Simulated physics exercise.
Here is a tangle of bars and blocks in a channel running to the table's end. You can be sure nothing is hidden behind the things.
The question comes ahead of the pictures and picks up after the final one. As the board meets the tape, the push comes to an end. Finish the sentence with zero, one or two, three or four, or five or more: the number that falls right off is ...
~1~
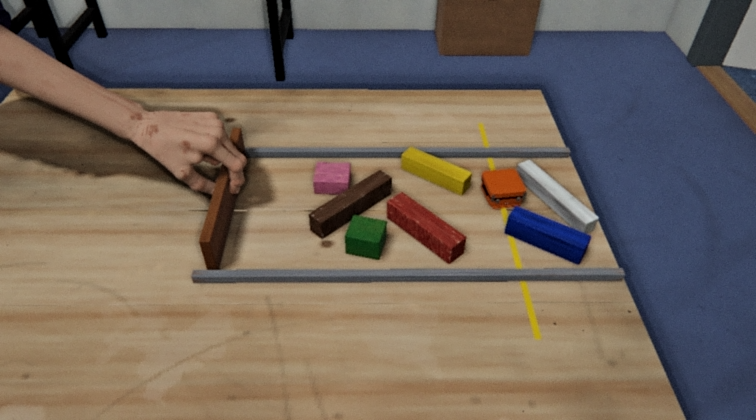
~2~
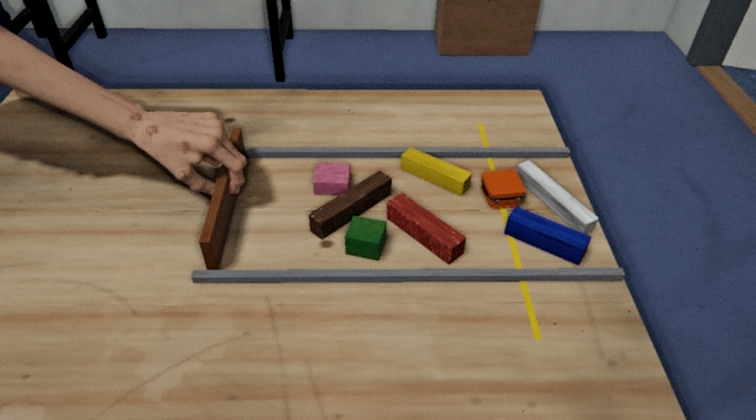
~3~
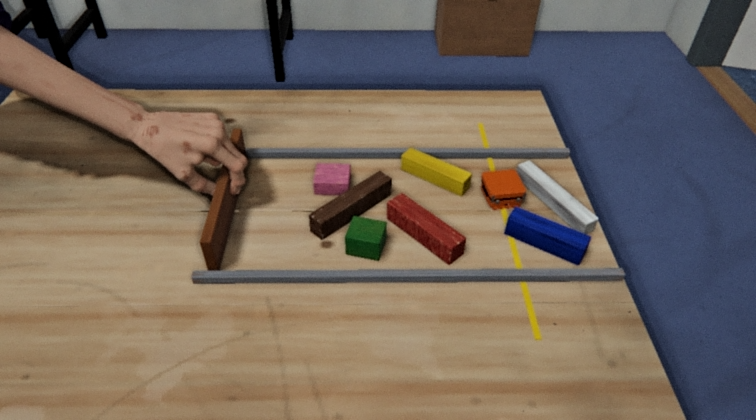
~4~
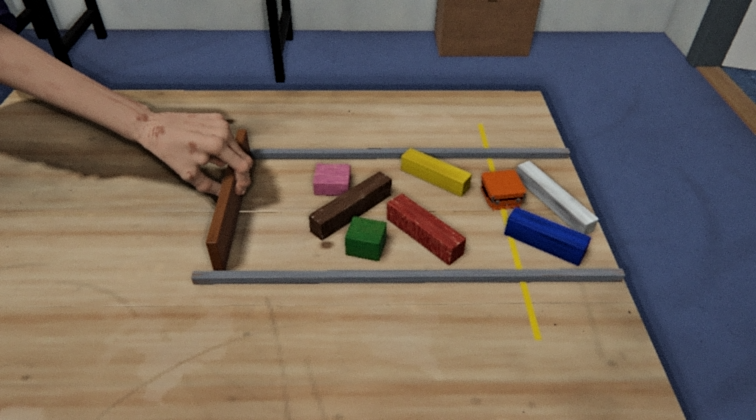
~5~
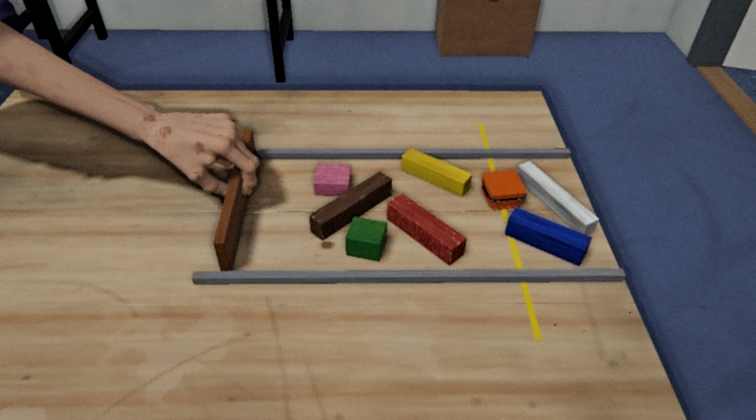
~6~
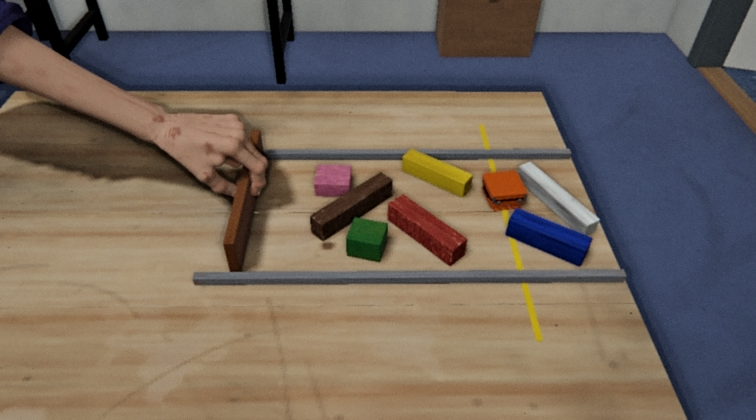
The number that falls right off is one or two.
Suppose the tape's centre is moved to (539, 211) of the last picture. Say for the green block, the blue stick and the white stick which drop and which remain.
One by one: The green block holds its spot, the blue stick topples, the white stick topples.
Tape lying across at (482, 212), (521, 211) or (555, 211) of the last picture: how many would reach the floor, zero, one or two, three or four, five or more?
In order of the places: No fall at all; just one or two; three to four.
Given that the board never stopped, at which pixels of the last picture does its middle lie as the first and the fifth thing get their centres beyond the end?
I'd put it close to (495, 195) and later close to (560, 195).
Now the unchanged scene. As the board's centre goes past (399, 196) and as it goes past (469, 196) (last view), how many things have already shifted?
That makes 5 at the first spot and 8 at the second.
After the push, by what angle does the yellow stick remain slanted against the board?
Somewhere near 90 degrees, I'd say.
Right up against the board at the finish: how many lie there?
My count gives 4.
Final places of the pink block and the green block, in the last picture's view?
In the last picture the pink block sits at (513, 174) while the green block sits at (536, 253).
Soon after, none off yet; white stick at rest near (555, 197); blue stick at rest near (548, 236); orange case at rest near (503, 191).
Then, none off yet; white stick moved a little near (566, 195); blue stick moved a little near (568, 236); orange case moved about its own width near (533, 197).
At rest, the number that fall off is one or two; fallen, white stick.
